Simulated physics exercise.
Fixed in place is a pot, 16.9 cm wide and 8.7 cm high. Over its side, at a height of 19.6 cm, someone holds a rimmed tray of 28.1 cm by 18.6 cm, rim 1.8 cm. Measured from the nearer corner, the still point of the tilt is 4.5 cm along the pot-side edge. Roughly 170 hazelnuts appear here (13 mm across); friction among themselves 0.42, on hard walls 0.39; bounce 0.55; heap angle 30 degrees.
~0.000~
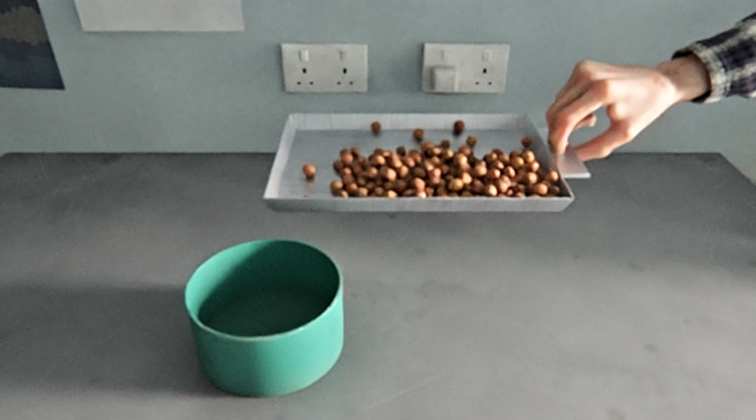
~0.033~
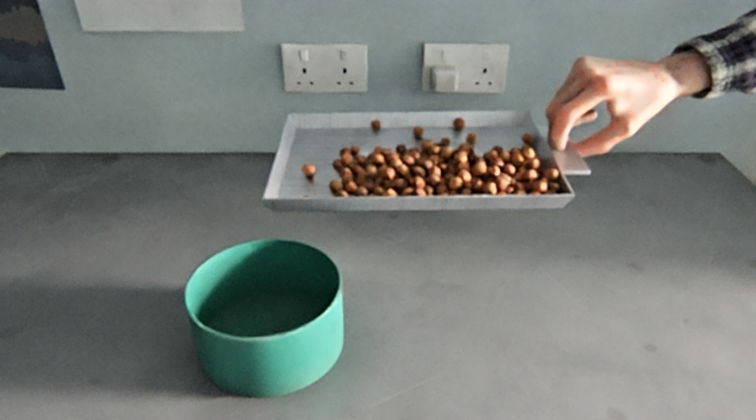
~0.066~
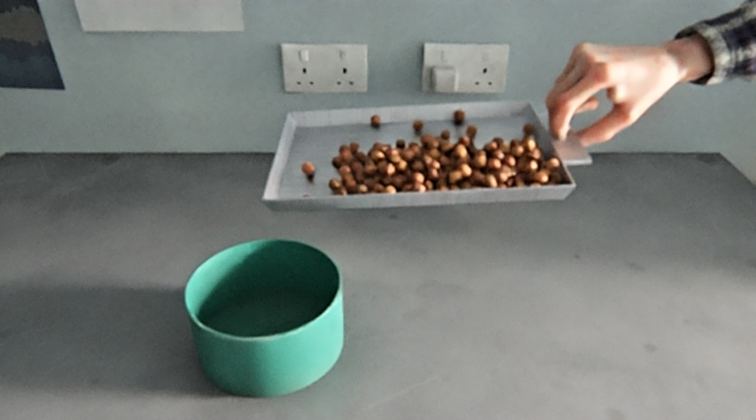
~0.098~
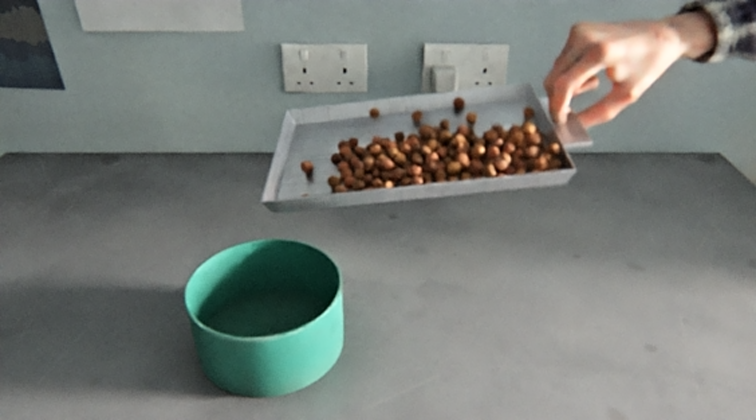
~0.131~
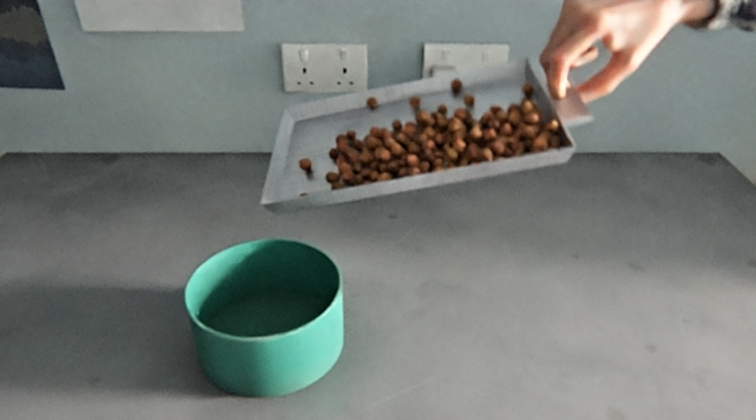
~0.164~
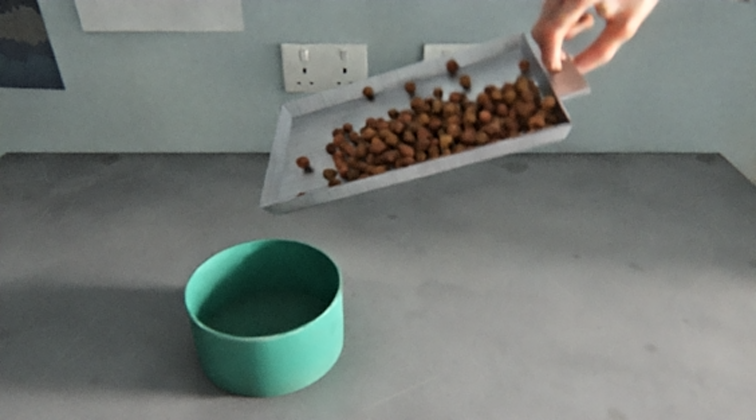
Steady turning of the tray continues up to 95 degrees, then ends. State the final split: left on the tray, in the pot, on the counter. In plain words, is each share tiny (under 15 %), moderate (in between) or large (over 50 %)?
Left on the tray: Tiny; pot: Large; counter: Moderate.
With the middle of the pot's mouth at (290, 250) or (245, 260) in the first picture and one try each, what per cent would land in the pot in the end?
Close to 5 in a hundred, then close to 40 in a hundred.
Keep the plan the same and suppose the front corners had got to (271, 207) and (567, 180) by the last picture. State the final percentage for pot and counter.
Split: Pot = 40, counter = 60.
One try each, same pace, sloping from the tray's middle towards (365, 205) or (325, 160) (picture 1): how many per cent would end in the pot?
That would be close to 45 per cent and then close to 25 per cent.
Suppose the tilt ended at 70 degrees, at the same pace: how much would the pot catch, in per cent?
About 55 in a hundred would end up in the pot.
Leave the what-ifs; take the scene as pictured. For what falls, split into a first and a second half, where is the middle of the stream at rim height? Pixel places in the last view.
The first half passes near (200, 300) and the second half near (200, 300).
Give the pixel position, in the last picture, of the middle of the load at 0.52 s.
Load centre est.: (256, 187) px.
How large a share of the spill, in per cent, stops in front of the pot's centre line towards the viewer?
Share: Roughly 70 %.
Then, at 0.38 s, tilt 58 degrees; the tray holds 100 %, the pot 0 %.
Then, at 0.52 s, tilt 84 degrees; the tray holds 80 %, the pot 0 %.
After 0.79 s, tilt 95 degrees; the tray holds 0 %, the pot 55 %.
In the end, at 1.9 s, tray 0 %, pot 55 %, counter 45 %.
